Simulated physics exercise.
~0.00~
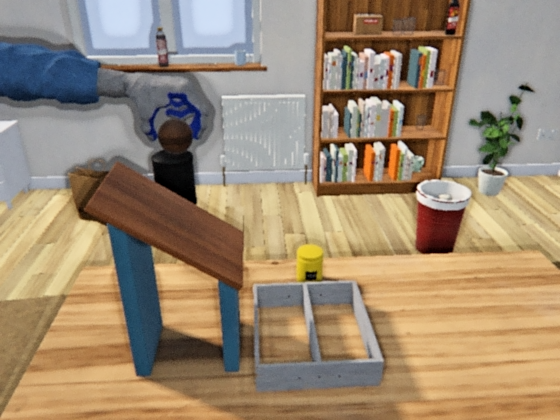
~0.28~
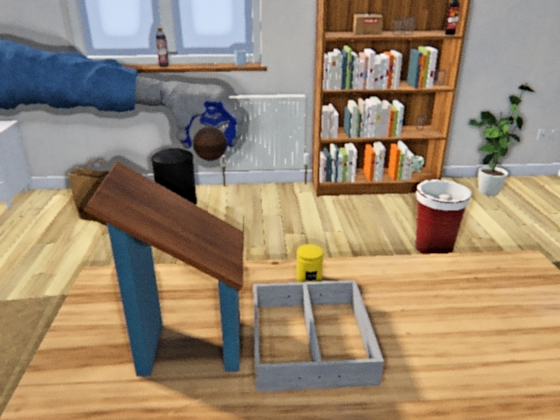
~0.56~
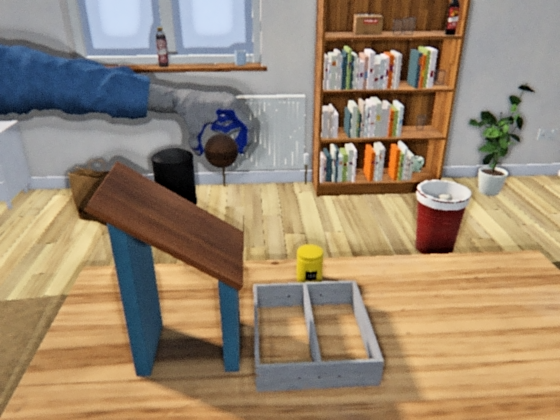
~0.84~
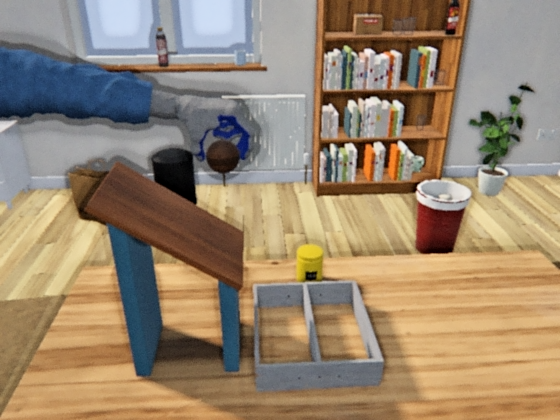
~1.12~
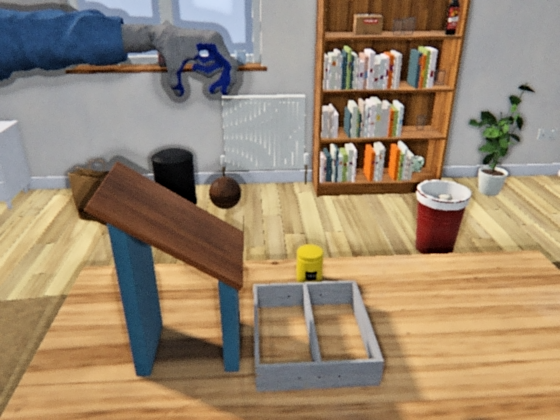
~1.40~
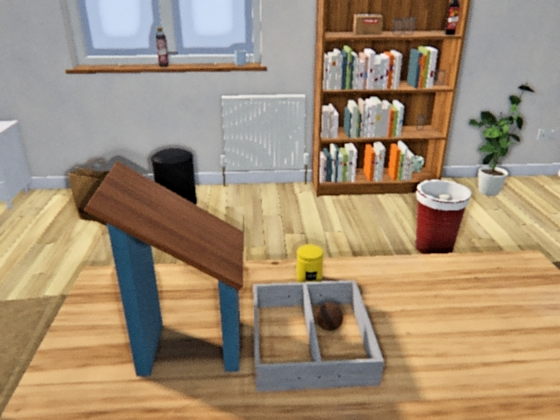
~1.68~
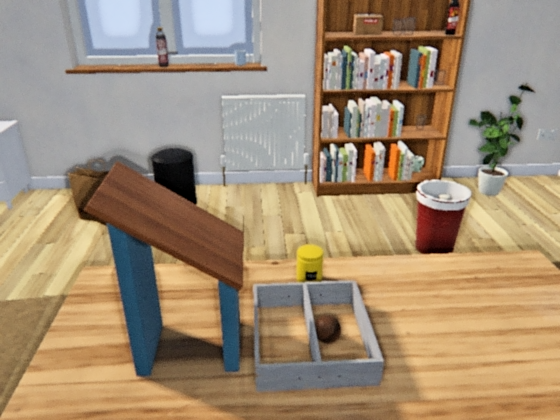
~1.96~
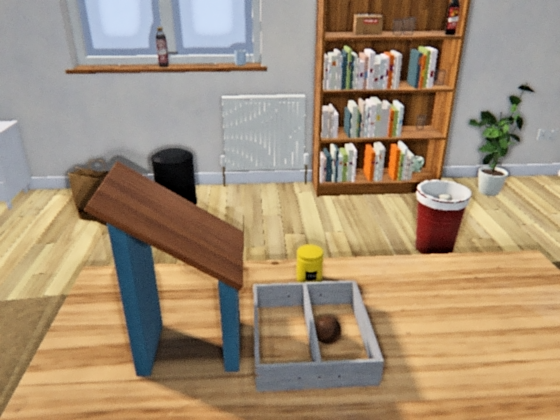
In this clip, a blue-sleeved hand carries a brown ball rightward above a sloping wooden board, releases it and draws back; the ball drops and is next seen in the two-bay grey tray, settling in the farther bay, while the yellow jar stays put.
